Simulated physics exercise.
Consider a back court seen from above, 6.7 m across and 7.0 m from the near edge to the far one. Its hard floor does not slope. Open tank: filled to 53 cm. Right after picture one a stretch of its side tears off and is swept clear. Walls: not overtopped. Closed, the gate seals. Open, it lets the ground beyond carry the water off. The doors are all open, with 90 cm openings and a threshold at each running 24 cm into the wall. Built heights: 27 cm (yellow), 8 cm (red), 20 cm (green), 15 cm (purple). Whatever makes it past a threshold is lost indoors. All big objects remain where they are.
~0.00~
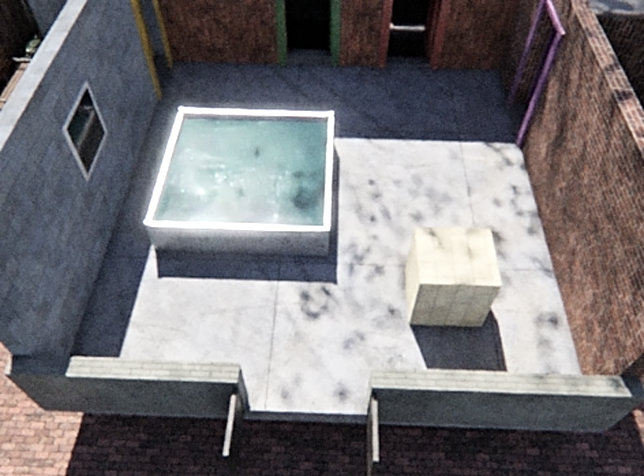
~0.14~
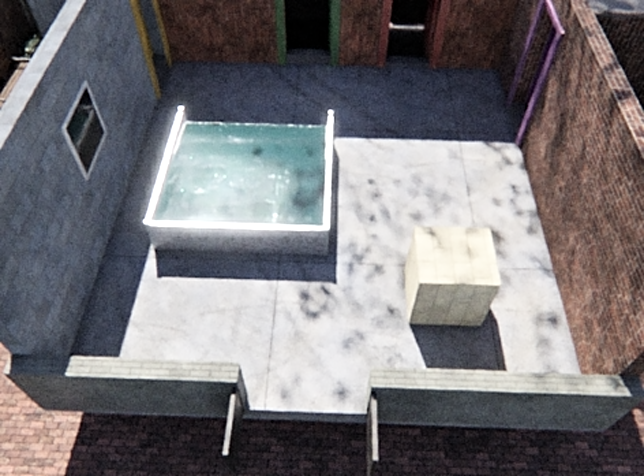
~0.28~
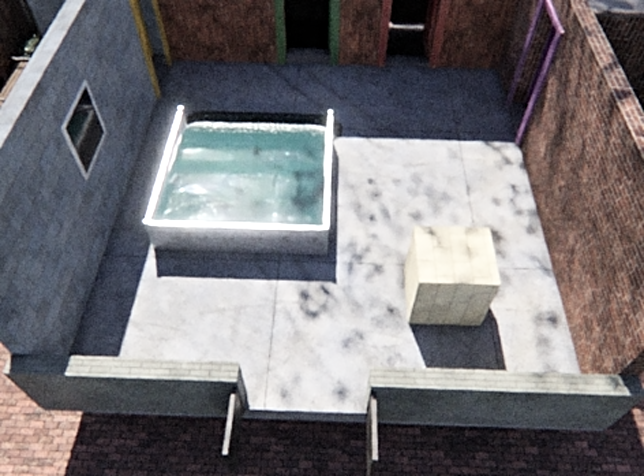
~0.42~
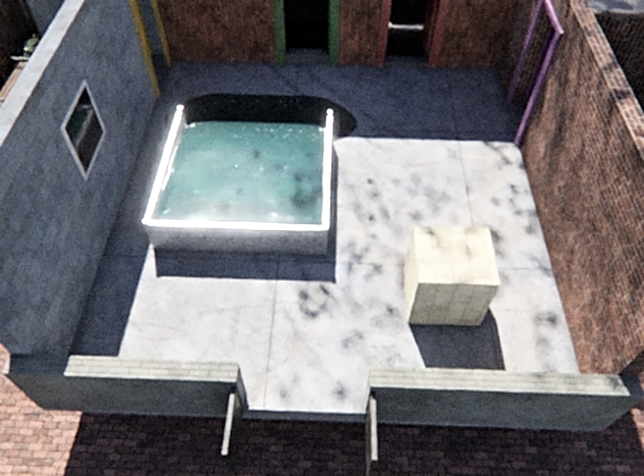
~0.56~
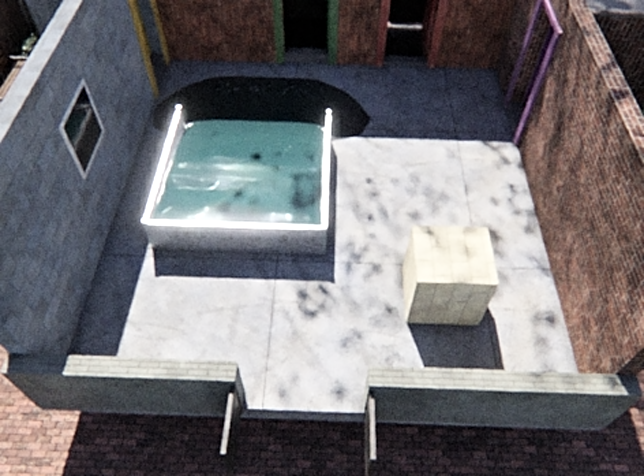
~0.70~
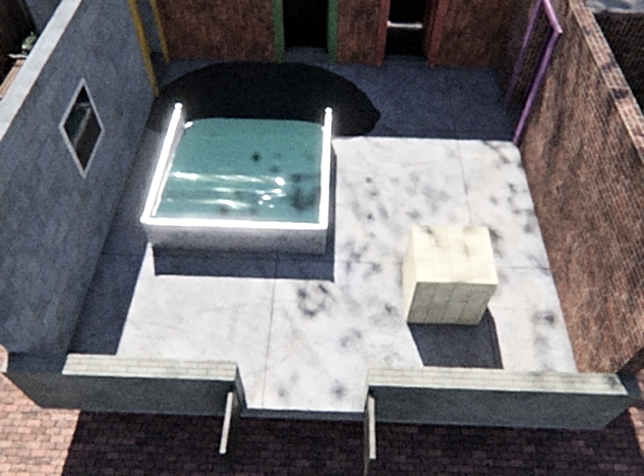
A square, white-rimmed tank of teal water stands left of centre in a walled court seen from high above, with a cream block to its right on pale, shadow-mottled paving. Grey and brick walls surround it, with green-framed and red-framed doorways at the back. The tank's far rim disappears, and dark water spreads backward and sideways across the floor while the view stays almost still.
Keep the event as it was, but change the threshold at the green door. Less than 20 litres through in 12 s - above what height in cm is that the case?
Above about 28 cm.
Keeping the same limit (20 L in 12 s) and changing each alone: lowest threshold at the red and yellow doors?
You'd want about 9.0 centimetres at red and about 28 centimetres at yellow.
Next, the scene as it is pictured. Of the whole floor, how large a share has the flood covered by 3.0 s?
Approximately 30 % of the floor.
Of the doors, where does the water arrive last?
Door: Purple.
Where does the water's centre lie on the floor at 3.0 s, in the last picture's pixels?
Approximately (268, 117).
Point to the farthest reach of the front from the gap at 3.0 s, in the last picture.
Pixel close to (496, 72).
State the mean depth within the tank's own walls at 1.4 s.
I'd put it near 33 cm.
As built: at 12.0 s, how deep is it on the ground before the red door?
Roughly 6.0 cm deep.
After 1.4 s water covers 25 % of the floor, deepest (36 cm) near (265, 65); 32 cm at the green door, 10 litres in over its 20 cm threshold.
After 3.0 s water covers 30 % of the floor, deepest (34 cm) near (166, 68); 29 cm at the green door, 88 litres in over its 20 cm threshold.
After 12.0 s water covers 95 % of the floor, deepest (10 cm) near (537, 270); 6 cm at the green door, 109 litres in over its 20 cm threshold.
At the green door as built, the water arrived by 0.8 s and peaked near 33 cm at 2.4 s.
Run again over the same 12 s with other heights there, 53 litres in over 24 cm, 3 litres over 32.5 cm. The limit of 20 litres is kept from about 28 cm up.
